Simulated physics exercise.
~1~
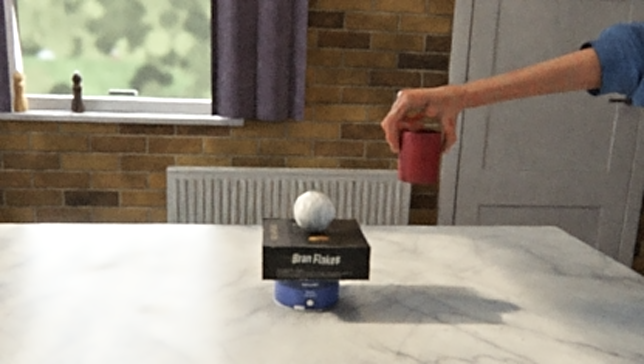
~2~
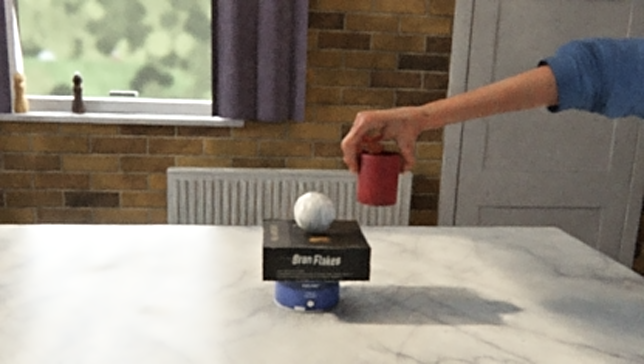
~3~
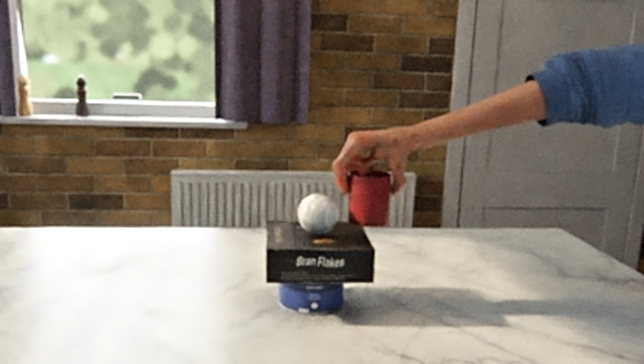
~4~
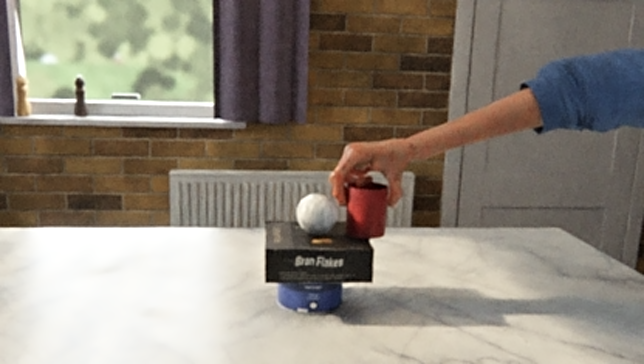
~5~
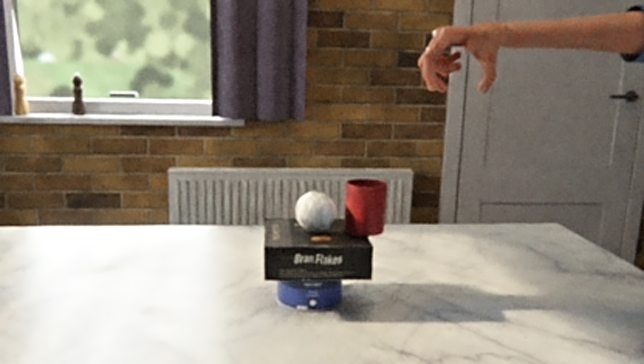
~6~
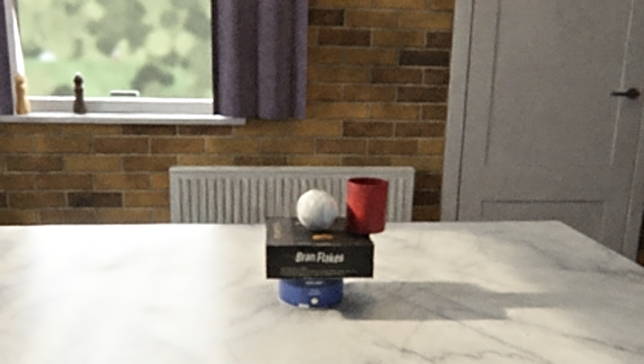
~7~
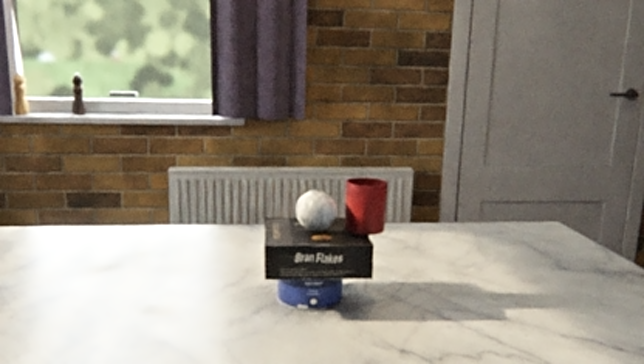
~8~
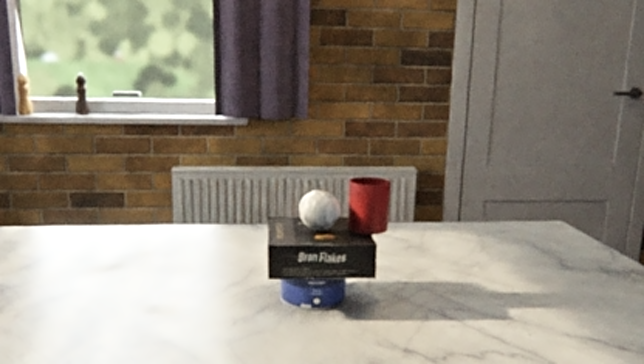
On a marble table, a hand sets a red cup beside a white ball on a stacked box, and everything stays balanced.
